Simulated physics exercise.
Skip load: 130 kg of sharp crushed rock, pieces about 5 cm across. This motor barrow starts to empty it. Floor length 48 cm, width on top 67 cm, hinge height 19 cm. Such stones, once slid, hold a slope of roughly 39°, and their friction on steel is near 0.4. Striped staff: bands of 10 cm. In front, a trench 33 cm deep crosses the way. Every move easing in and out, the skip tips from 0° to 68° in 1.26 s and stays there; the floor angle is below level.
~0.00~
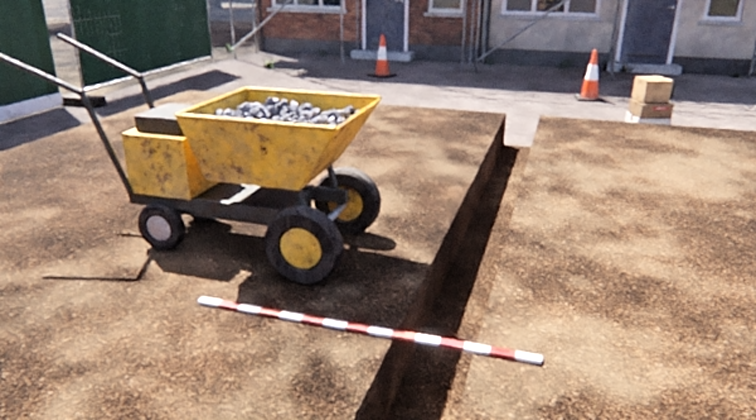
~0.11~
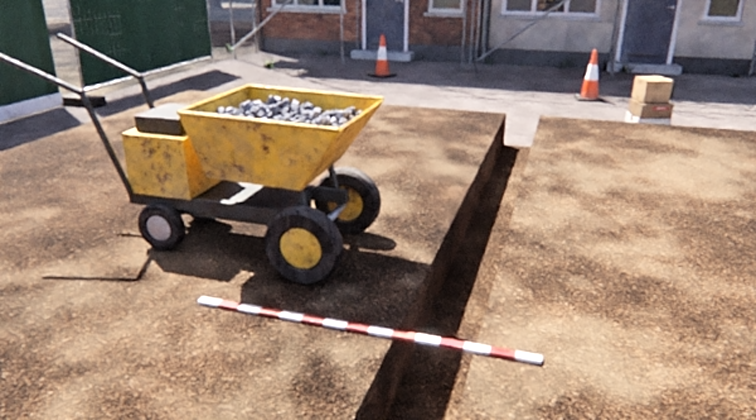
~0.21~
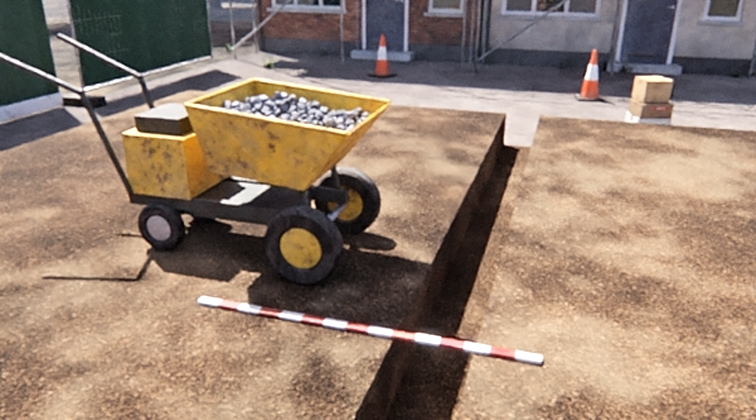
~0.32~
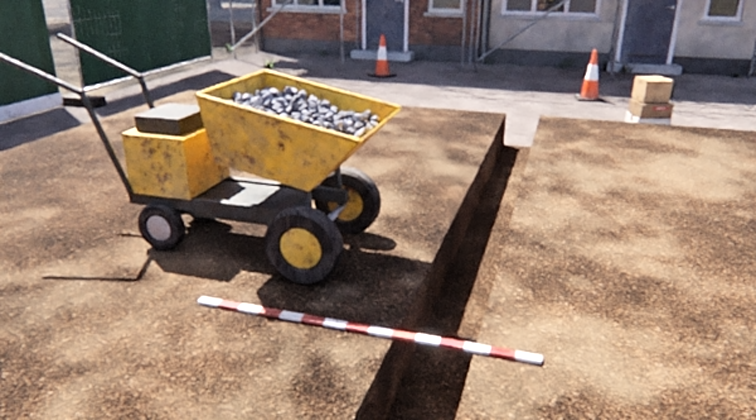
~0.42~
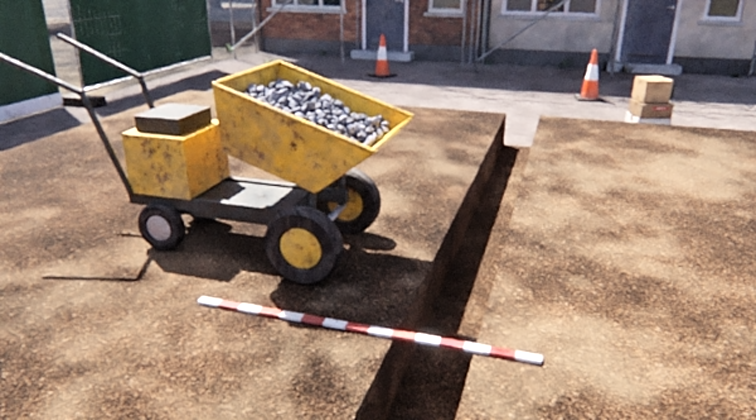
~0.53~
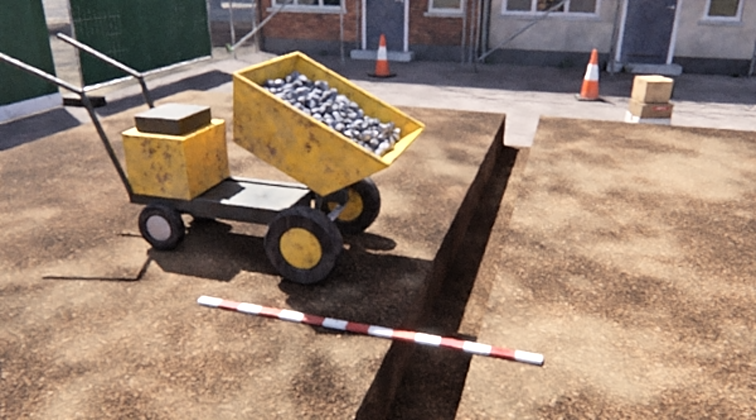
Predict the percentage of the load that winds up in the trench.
My prediction is about 48 per cent.
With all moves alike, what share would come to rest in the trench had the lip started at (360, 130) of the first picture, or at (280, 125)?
From the first place around 35 per cent, from the other around 35.
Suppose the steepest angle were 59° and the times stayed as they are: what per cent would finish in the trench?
It would come to about 15 percent.
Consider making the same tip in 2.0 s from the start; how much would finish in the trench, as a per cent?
With that change, it comes to around 50 per cent.
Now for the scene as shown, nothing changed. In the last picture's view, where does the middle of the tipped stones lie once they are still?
The middle should be near (468, 320).
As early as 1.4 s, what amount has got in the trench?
10 per cent or so by then.
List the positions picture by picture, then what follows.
In the first frame, lip at (335, 129), floor tilted 0°, highest stones at (279, 107).
In the second frame, the skip is at 1°, its lip at (338, 130); the top of the load is at (280, 106); the stones move at 0.2 m/s on average.
In the third frame, the skip is at 5°, its lip at (347, 134); the top of the load is at (280, 101); the stones move at 0.4 m/s on average.
In the fourth frame, lip at (359, 141), floor tilted 11°, highest stones at (270, 96); the stones move at 0.5 m/s on average.
In the fifth frame, the skip is at 18°, its lip at (374, 152); the top of the load is at (278, 88); the stones move at 0.7 m/s on average.
In the sixth frame, the skip is at 26°, its lip at (389, 166); the top of the load is at (294, 81); the stones move at 0.7 m/s on average.
After 0.9 s the floor is at 57°; 100 % in the skip; the foremost stones are at (425, 195).
After 1.4 s the floor is at 68°; 89 % in the skip, 10 % in the trench, 1 % past the trench; the foremost stones are at (512, 292).
After 1.7 s the floor is at 68°; 68 % in the skip, 26 % in the trench, 7 % past the trench; the foremost stones are at (580, 302).
After 3.7 s the floor is at 68°; 45 % in the skip, 48 % in the trench, 7 % past the trench; the foremost stones are at (592, 293).
